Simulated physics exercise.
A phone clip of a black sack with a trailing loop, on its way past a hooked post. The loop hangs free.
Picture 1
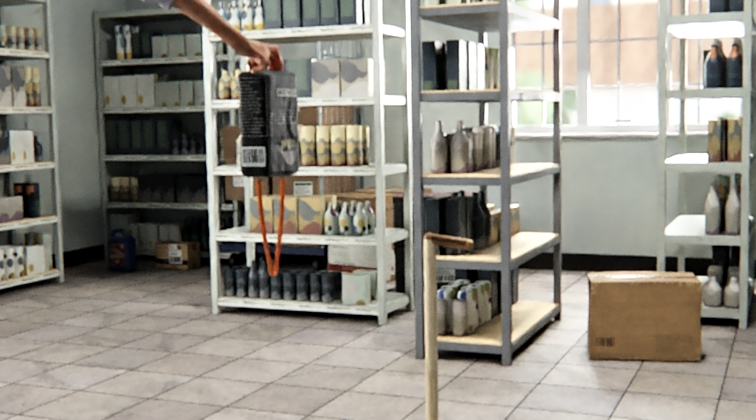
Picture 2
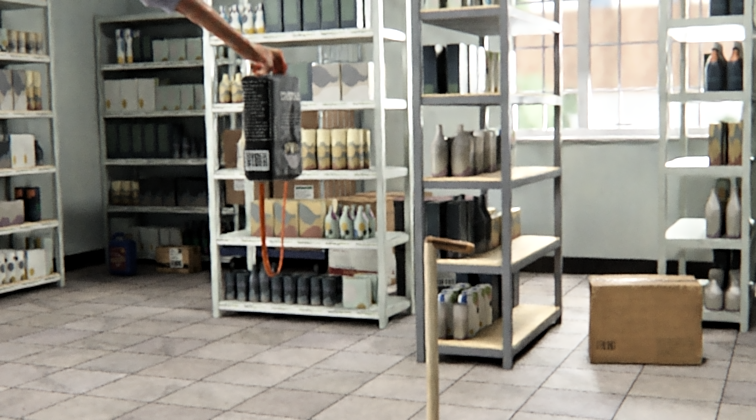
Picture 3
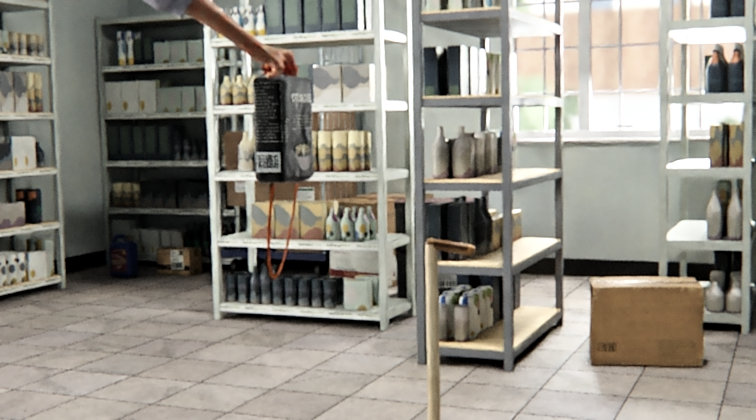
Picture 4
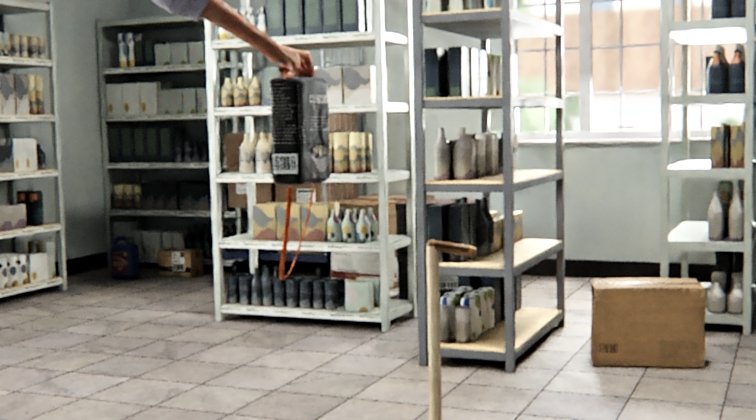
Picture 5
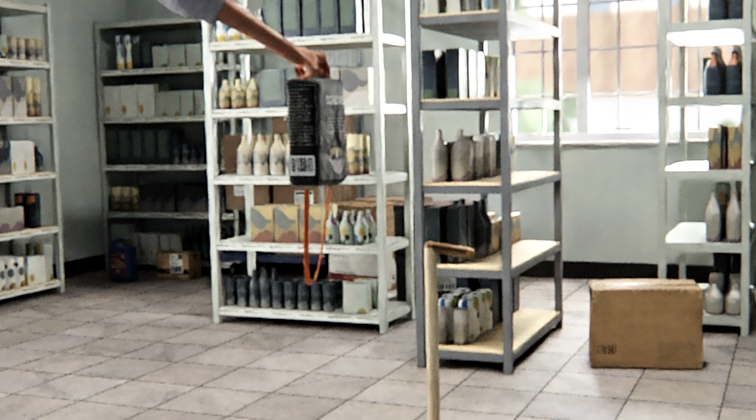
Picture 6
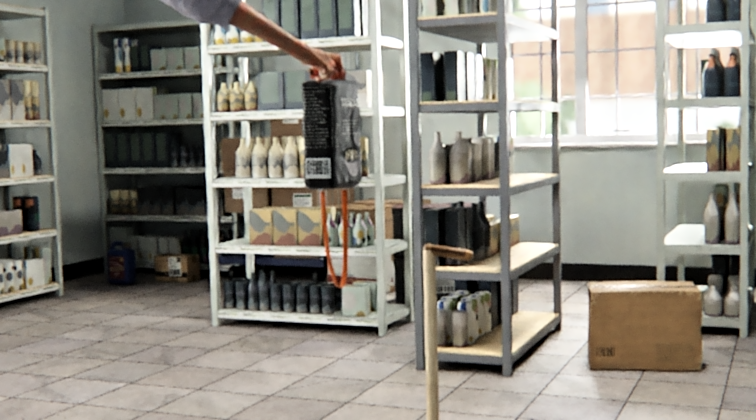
In a storeroom with shelves of bottles and boxes, a hand reaching in from the upper left holds up a black sack with an orange loop hanging beneath it. The arm moves steadily to the right, carrying the sack across the shelving while the loop sways below, above a still, pale hooked pole.
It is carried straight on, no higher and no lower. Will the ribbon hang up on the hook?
Outcome: The black sack passes clear.
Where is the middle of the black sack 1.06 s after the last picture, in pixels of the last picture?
Near (466, 132).
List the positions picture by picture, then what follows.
In the first frame, black sack (269, 124); hook tip (468, 244).
In the second frame, black sack (272, 128); bottom of the loop (275, 275).
In the third frame, black sack (284, 130).
In the fourth frame, black sack (301, 131); bottom of the loop (285, 278).
In the fifth frame, black sack (317, 133).
In the sixth frame, black sack (332, 135); bottom of the loop (341, 287); hook tip (467, 255); hook points away from it, loop hangs below the hook.
Then, 1.06 s on from there, sack past the post near (466, 132).
Then, 1.66 s on from there, sack past the post near (549, 130).
In the end, sack past the post near (559, 130). The black sack goes by freely.
